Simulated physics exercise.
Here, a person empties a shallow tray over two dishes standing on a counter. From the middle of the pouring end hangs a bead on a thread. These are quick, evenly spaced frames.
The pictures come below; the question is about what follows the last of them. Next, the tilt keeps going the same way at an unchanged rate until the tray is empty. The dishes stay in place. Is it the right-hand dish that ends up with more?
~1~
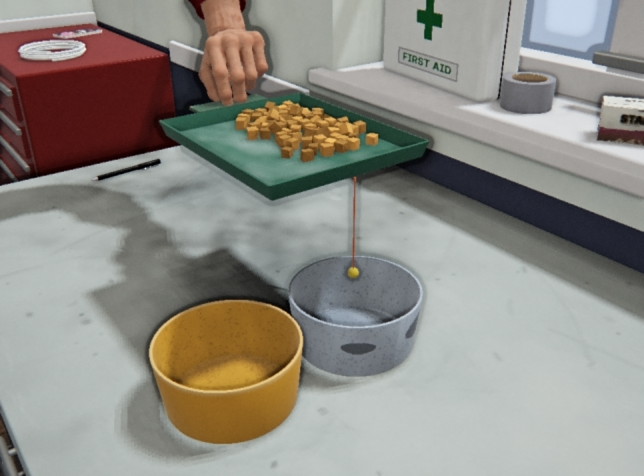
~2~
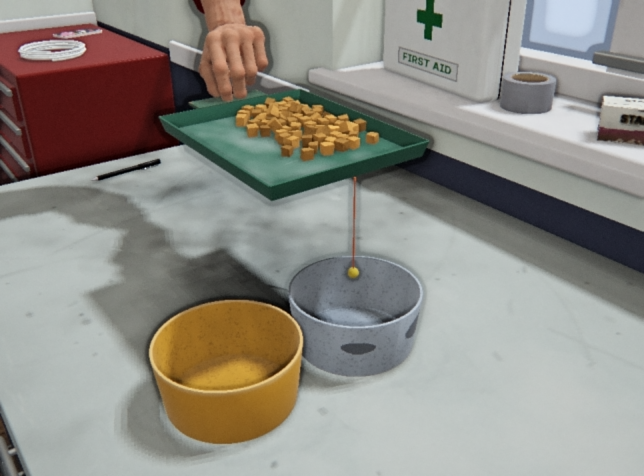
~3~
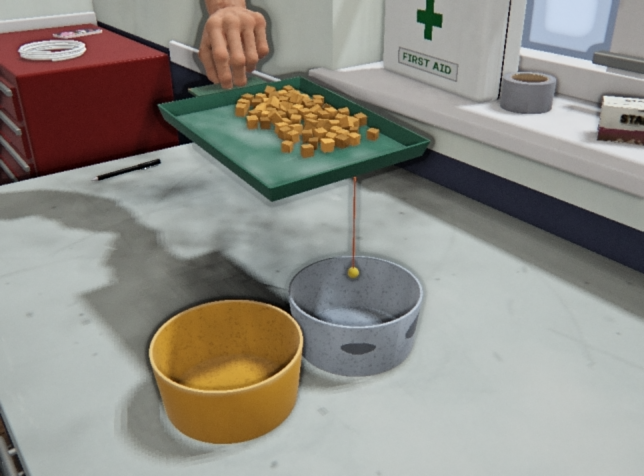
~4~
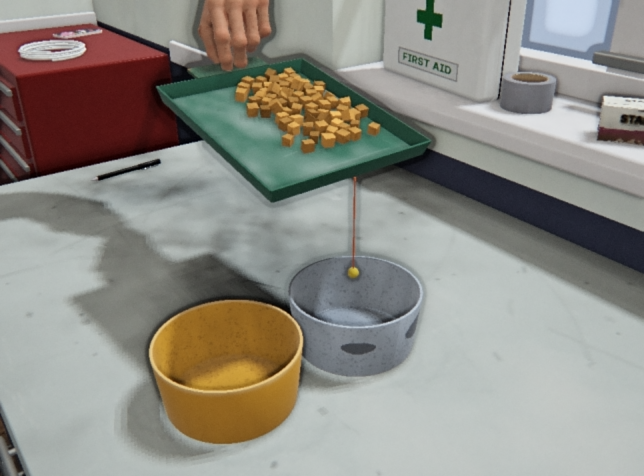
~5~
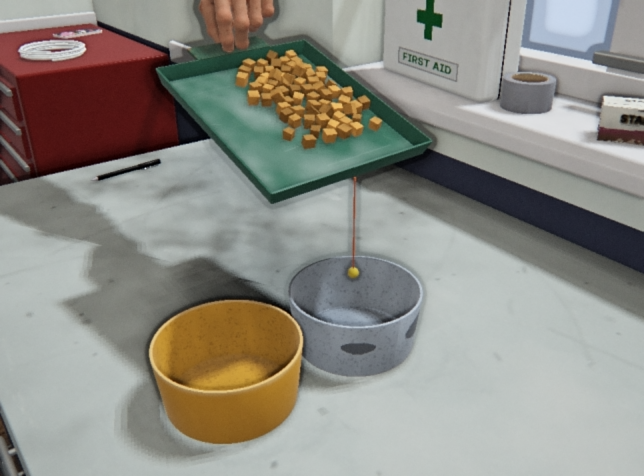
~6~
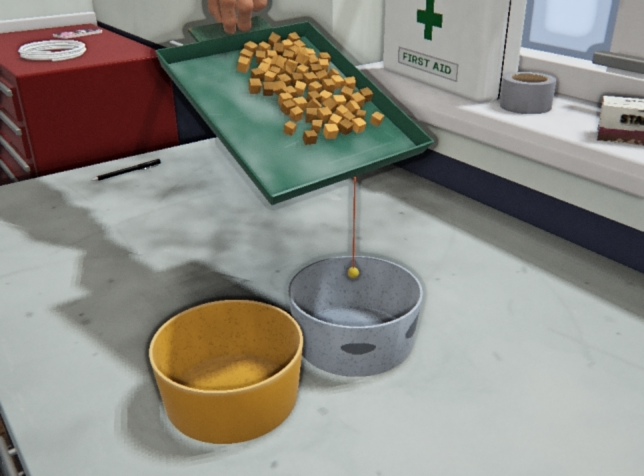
Bigger share: Right.
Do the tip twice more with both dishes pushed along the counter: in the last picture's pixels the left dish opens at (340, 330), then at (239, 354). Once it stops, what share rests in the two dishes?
It would be roughly 90 per cent in the first placement and roughly 70 per cent in the second.
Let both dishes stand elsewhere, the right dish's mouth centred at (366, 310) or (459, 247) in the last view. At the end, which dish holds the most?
The first time the right-side one comes out ahead, then the left-side one the second time.
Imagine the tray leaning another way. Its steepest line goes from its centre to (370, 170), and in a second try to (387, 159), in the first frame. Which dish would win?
For the first heading it's the dish at right, and for the second it's the dish at right.
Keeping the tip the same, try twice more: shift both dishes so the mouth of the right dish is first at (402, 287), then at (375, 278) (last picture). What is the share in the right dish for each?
50% for the first placement, 30% for the second.
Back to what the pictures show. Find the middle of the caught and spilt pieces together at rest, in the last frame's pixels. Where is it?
The centre ends up roughly at (368, 364).
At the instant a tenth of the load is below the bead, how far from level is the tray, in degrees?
75°.
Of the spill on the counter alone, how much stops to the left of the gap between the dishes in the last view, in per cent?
That's about 10 per cent of the spill.
Just after the last frame, tray tipped steeply; the larger part on the tray; about a tenth in the air.
A moment on, tray tipped past a quarter turn; roughly a quarter on the tray; about a tenth in the left dish; roughly a quarter in the right dish; roughly a third outside both; roughly a quarter in the air.
Further on, tray tipped past a quarter turn; about a tenth in the left dish; roughly a third in the right dish; roughly half outside both.
When it is over, tray tipped past a quarter turn; about a tenth in the left dish; roughly a third in the right dish; roughly half outside both.
